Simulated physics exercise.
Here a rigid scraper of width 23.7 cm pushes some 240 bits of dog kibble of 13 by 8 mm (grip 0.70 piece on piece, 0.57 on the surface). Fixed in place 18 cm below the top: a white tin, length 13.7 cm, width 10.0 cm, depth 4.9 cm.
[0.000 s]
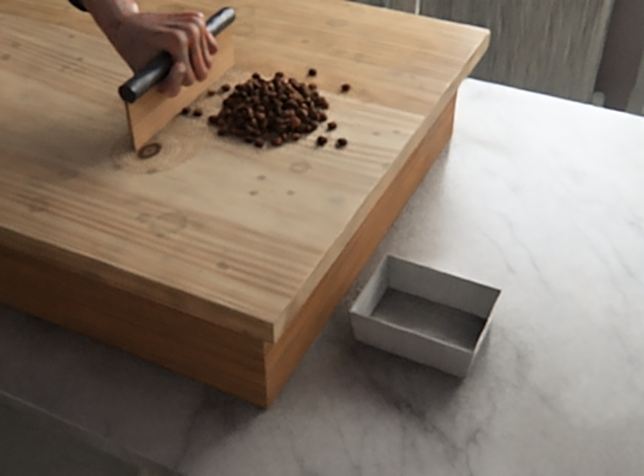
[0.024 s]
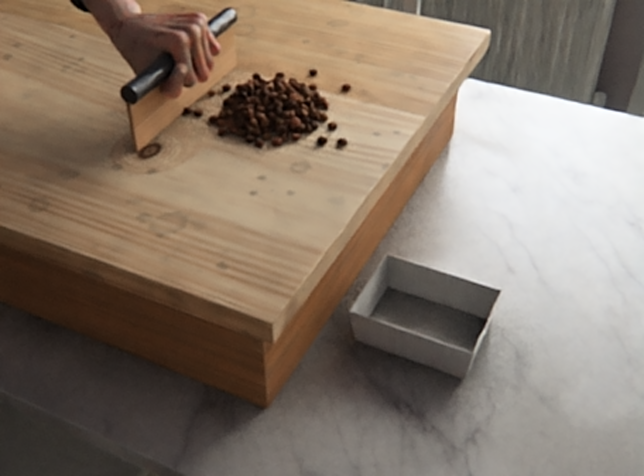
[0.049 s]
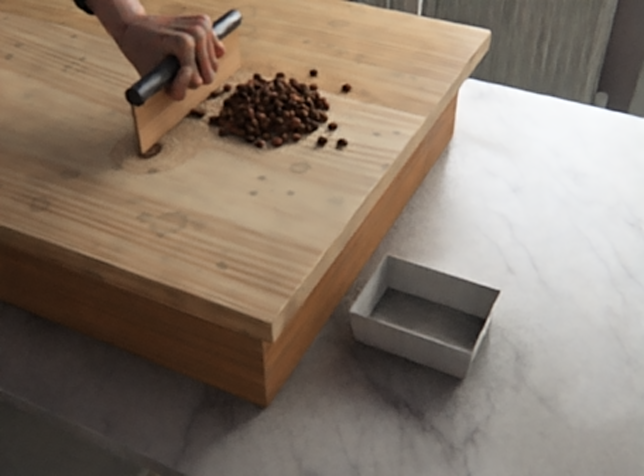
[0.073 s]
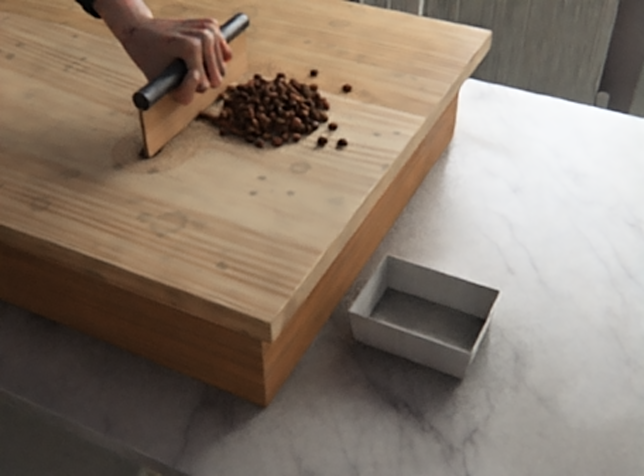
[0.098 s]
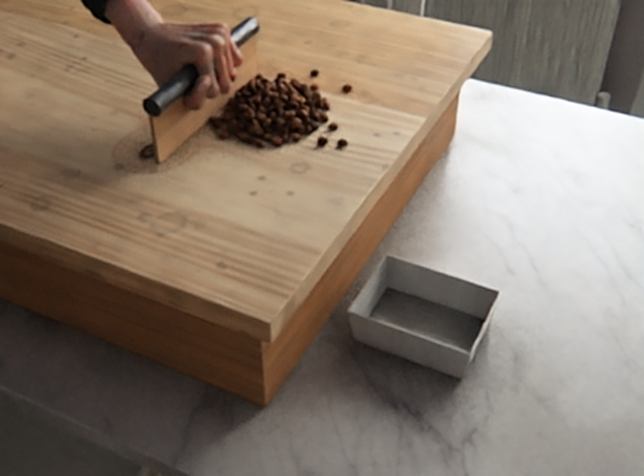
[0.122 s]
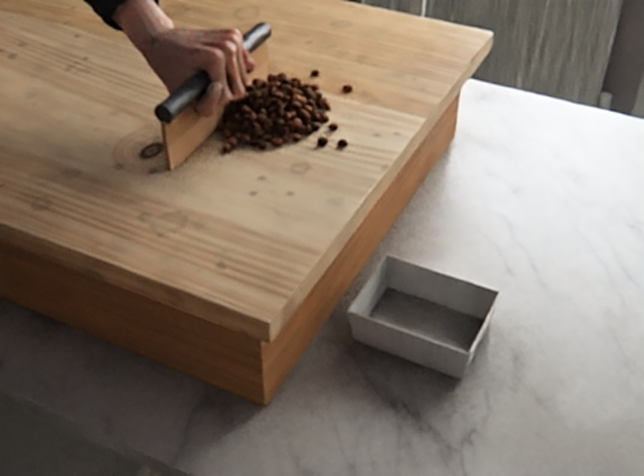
A hand gripping the dark handle of a flat scraper slides it a short way rightward and slightly nearer across a pale wooden board, reaching the left side of a heap of brown kibble and starting to shift some pieces. The board sits on a grey-white marbled counter, seen from above at an angle, with an open whitish tin at lower right. The tin stays put, and the camera barely moves.
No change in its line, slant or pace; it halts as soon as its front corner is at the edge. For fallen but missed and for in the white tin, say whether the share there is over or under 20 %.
Missed - over; white tin - over.
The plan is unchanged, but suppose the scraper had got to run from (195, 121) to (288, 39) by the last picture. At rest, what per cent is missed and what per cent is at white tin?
Result - missed 95, white tin 5.
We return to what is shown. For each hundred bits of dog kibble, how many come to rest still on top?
Around 20 in a hundred.
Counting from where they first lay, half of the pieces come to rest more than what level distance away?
I'd guess near 32 cm, give or take.
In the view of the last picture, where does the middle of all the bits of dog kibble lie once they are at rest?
About (469, 307).
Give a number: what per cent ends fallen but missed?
35 %.
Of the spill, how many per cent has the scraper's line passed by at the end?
Around 20 percent.
After 0.30 s, scraper 22 cm from its start, spill 19 cm wide; still on top 100 %.
After 0.48 s, scraper 29 cm from its start, spill 24 cm wide; white tin 10 %, off the edge, not caught 65 %, still on top 20 %.
Then, at 0.64 s, scraper 29 cm from its start, spill 25 cm wide; white tin 45 %, off the edge, not caught 35 %, still on top 20 %.
In the end, at 1.5 s, white tin 45 %, fallen but missed 35 %, still on top 20 %.
